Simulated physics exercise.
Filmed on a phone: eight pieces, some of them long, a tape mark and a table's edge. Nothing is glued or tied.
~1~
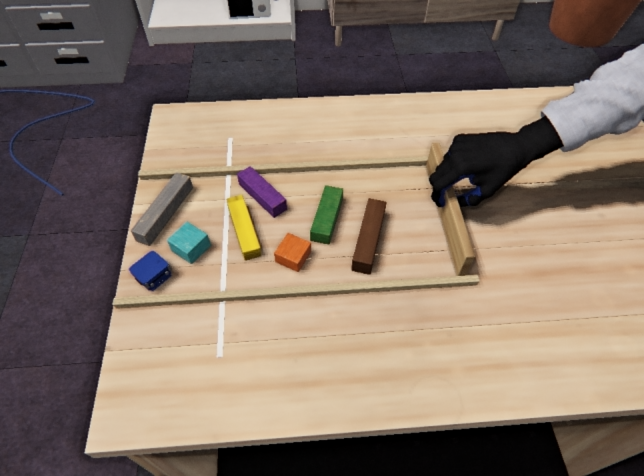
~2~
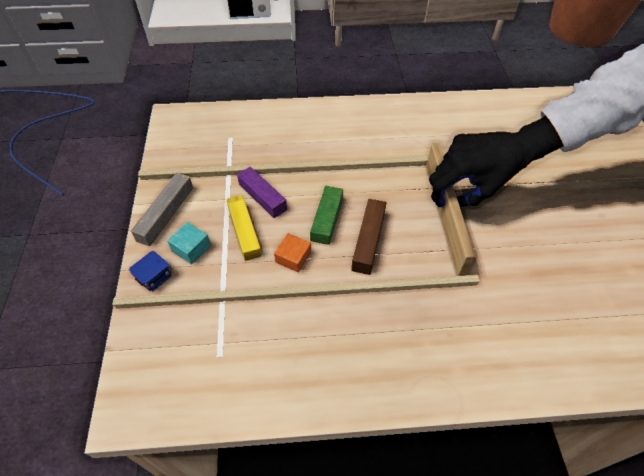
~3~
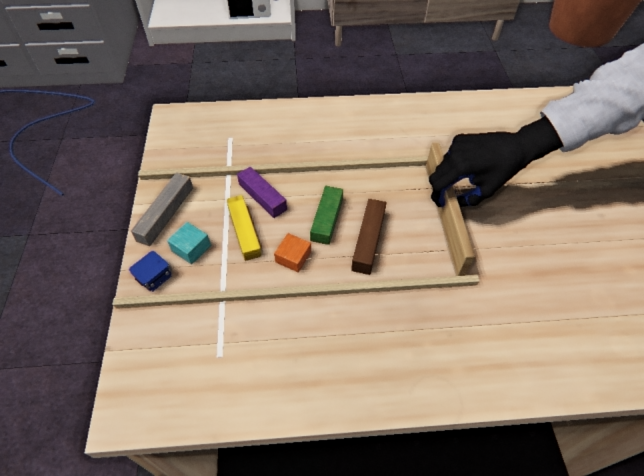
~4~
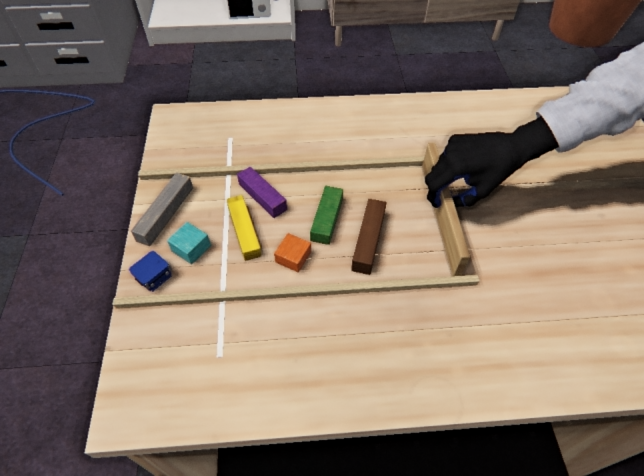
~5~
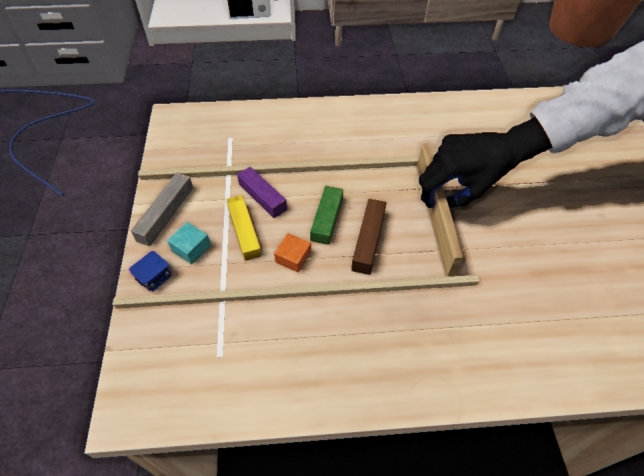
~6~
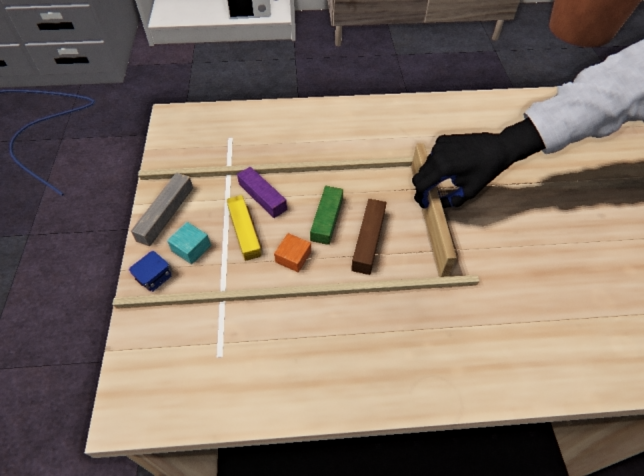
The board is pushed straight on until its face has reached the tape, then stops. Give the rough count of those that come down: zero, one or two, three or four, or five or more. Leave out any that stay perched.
Here the number that fall off is zero.
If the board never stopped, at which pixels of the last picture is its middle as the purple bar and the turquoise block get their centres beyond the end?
For the purple bar at (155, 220), for the turquoise block at (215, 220).
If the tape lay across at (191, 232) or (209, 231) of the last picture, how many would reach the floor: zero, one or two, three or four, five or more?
One after another: One or two; one to two.
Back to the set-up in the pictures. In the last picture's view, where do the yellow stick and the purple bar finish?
The yellow stick stops around (161, 233); the purple bar around (189, 195).
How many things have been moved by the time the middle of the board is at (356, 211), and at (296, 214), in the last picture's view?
By then 2, and 5.
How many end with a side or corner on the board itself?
That makes 1.
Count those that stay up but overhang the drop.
Overhanging: 2.
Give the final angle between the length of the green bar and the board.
About 20°.
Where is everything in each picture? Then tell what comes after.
The first picture shows blue case (152, 272); grey bar (163, 208); turquoise block (189, 243); board (448, 206); tape (226, 230).
The second picture shows grey bar (164, 208); board (448, 206).
The third picture shows turquoise block (189, 243); yellow stick (244, 227).
The fourth picture shows blue case (152, 272); green bar (327, 214).
The fifth picture shows grey bar (164, 208); purple bar (262, 192).
The sixth picture shows blue case (152, 272); grey bar (164, 208); turquoise block (189, 243); board (431, 207); tape (226, 230).
Soon after, none off yet; blue case at rest near (152, 272); grey bar at rest near (164, 208); turquoise block at rest near (189, 243).
In the end, the number that fall off is zero.
